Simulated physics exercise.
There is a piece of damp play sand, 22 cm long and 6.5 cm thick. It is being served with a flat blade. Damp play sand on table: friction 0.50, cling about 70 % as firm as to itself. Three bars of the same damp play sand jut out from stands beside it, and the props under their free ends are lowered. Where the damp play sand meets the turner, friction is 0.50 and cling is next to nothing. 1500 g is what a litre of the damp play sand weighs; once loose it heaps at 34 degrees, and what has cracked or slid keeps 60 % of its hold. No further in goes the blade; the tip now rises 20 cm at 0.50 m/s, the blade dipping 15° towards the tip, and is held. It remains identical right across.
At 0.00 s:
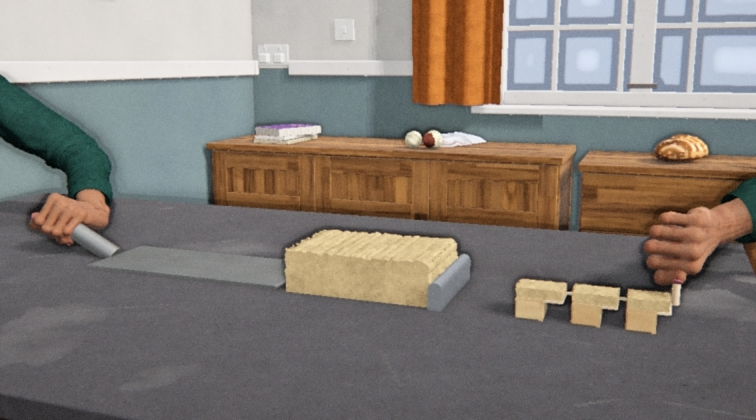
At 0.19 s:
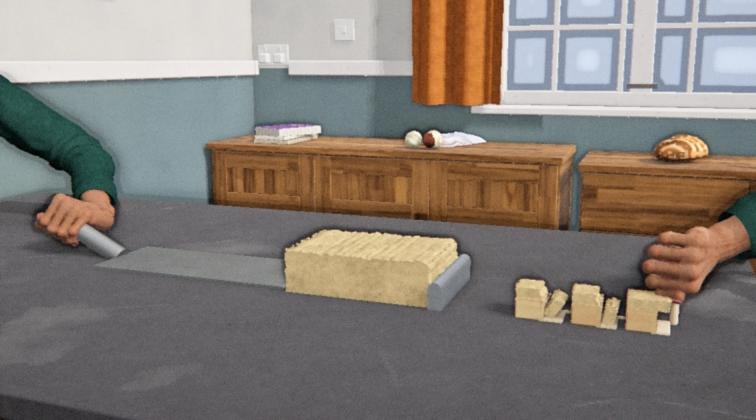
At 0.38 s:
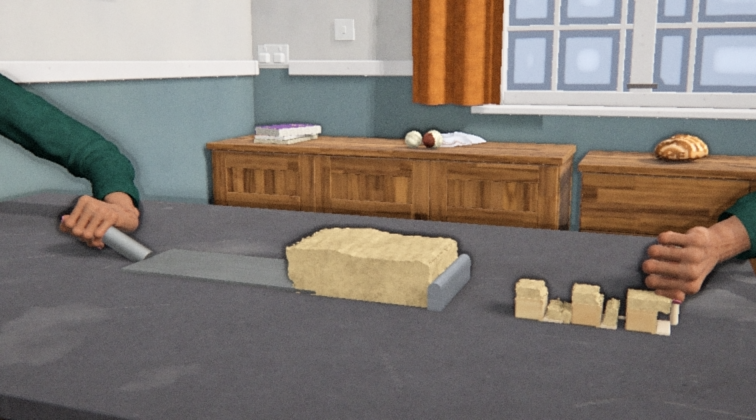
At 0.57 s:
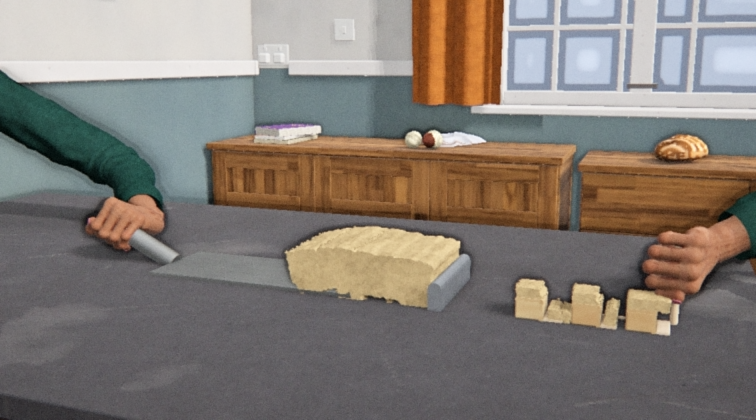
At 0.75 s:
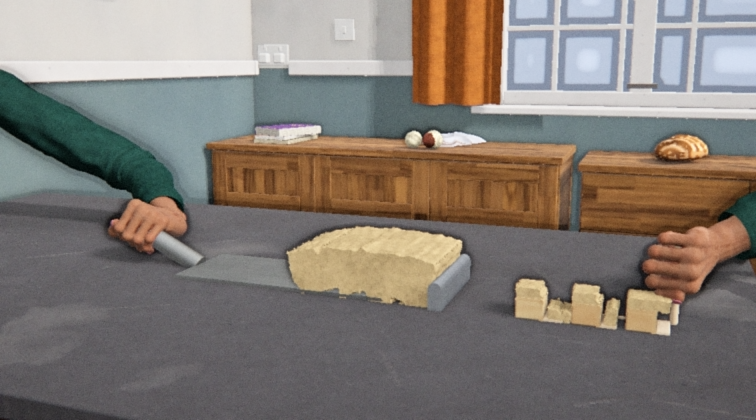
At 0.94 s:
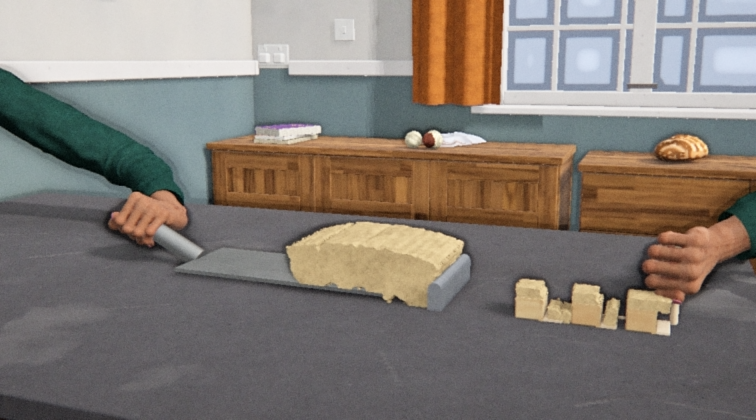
A person in green sleeves slid a flat blade rightward under a pale, crumbly block, which slumped into a rounded heap, then raised its tip slightly; beside it, small bars sagged and crumbled early on.
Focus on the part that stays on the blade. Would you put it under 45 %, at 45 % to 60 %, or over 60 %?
I would put it at 45 % to 60 %.
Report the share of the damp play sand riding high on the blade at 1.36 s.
50 %.
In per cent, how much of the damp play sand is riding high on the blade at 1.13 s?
It comes to around 40 percent.
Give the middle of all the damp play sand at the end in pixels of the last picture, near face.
Roughly at (379, 203).
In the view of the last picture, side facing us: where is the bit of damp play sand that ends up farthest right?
Position: Approx. (532, 319).
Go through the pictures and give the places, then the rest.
The first frame shows handle end of the blade at (86, 267), not yet moved; top of the damp play sand at (362, 258); bar tips down by 0, 0, 0 (left to right).
The second frame shows handle end of the blade at (92, 268), moved 1.2 cm; top of the damp play sand at (362, 258); bar tips down by 2.6 cm, 2.7 cm, 0 (left to right).
The third frame shows handle end of the blade at (119, 271), moved 6.7 cm; top of the damp play sand at (328, 250); bar tips down by 2.6 cm, 2.9 cm, 0 (left to right).
The fourth frame shows handle end of the blade at (148, 274), moved 12 cm; top of the damp play sand at (339, 248); bar tips down by 2.6 cm, 2.9 cm, 2 mm (left to right).
The fifth frame shows handle end of the blade at (173, 277), moved 17 cm; top of the damp play sand at (364, 250); bar tips down by 2.6 cm, 2.9 cm, 2 mm (left to right).
The sixth frame shows handle end of the blade at (174, 270), moved 17 cm; top of the damp play sand at (340, 244); bar tips down by 2.6 cm, 2.9 cm, 2 mm (left to right).
After 1.13 s, the tip is 9.6 cm up.
After 1.36 s, the tip is 20 cm up and 51 % is riding high on the blade.
After 1.58 s, the tip is 20 cm up and 51 % is riding high on the blade.
After 1.80 s, the tip is 20 cm up and 51 % is riding high on the blade.
After 1.90 s, at the end, the tip is 20 cm up and 51 % is riding high on the blade.
